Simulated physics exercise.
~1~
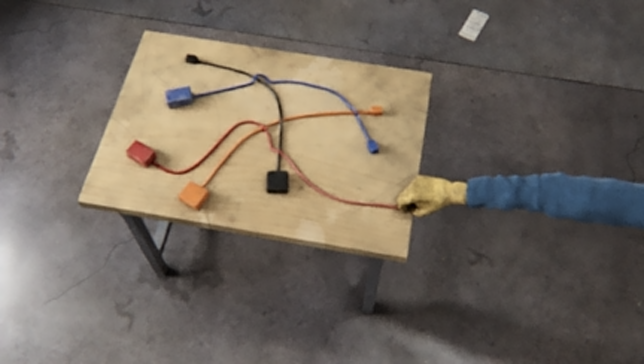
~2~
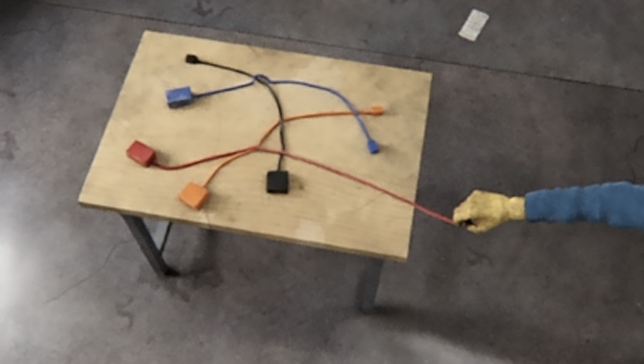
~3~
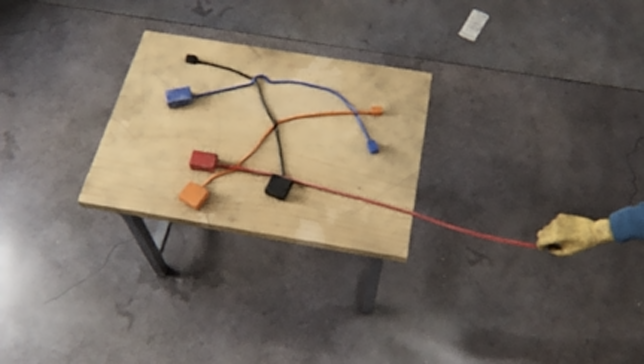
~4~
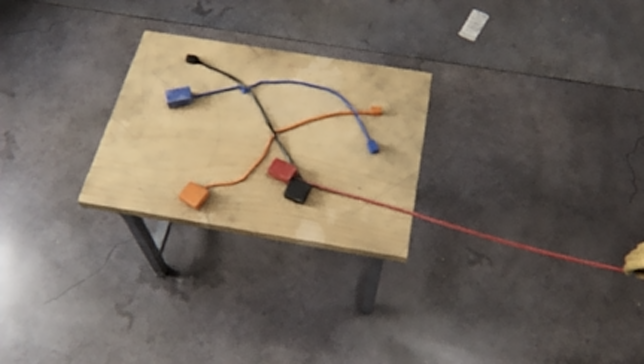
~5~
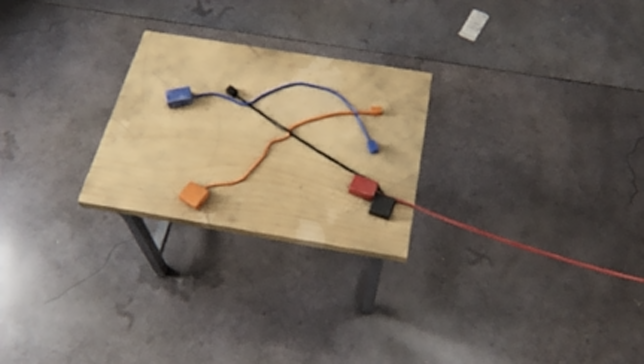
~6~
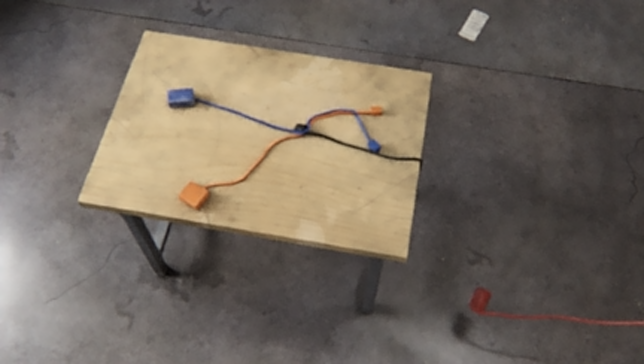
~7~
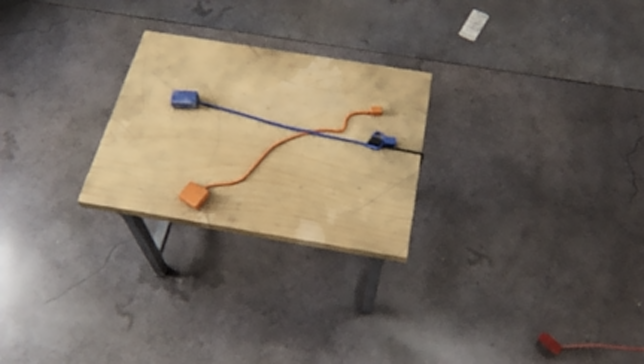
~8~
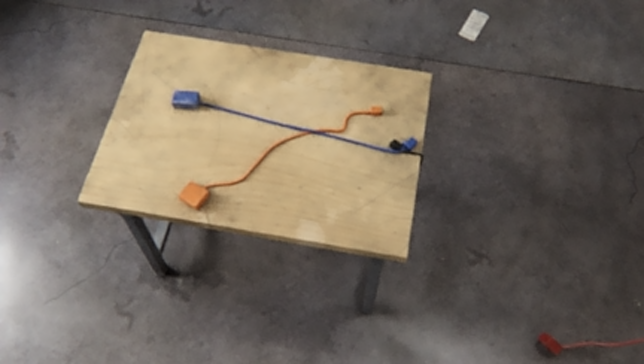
A gloved hand in a blue sleeve grips the end of a red lead at the right edge of a wooden table, seen from above on a grey concrete floor. Blue, orange and black leads with block chargers lie crossed on the top. The hand draws the red lead rightwards and slightly nearer, and its red charger slides against the black one, carrying it along. Both chargers go over the right edge, and the red one lands on the floor. The trailing black lead drags the blue plug towards the edge, where both plugs remain, while the orange lead's charger stays put.
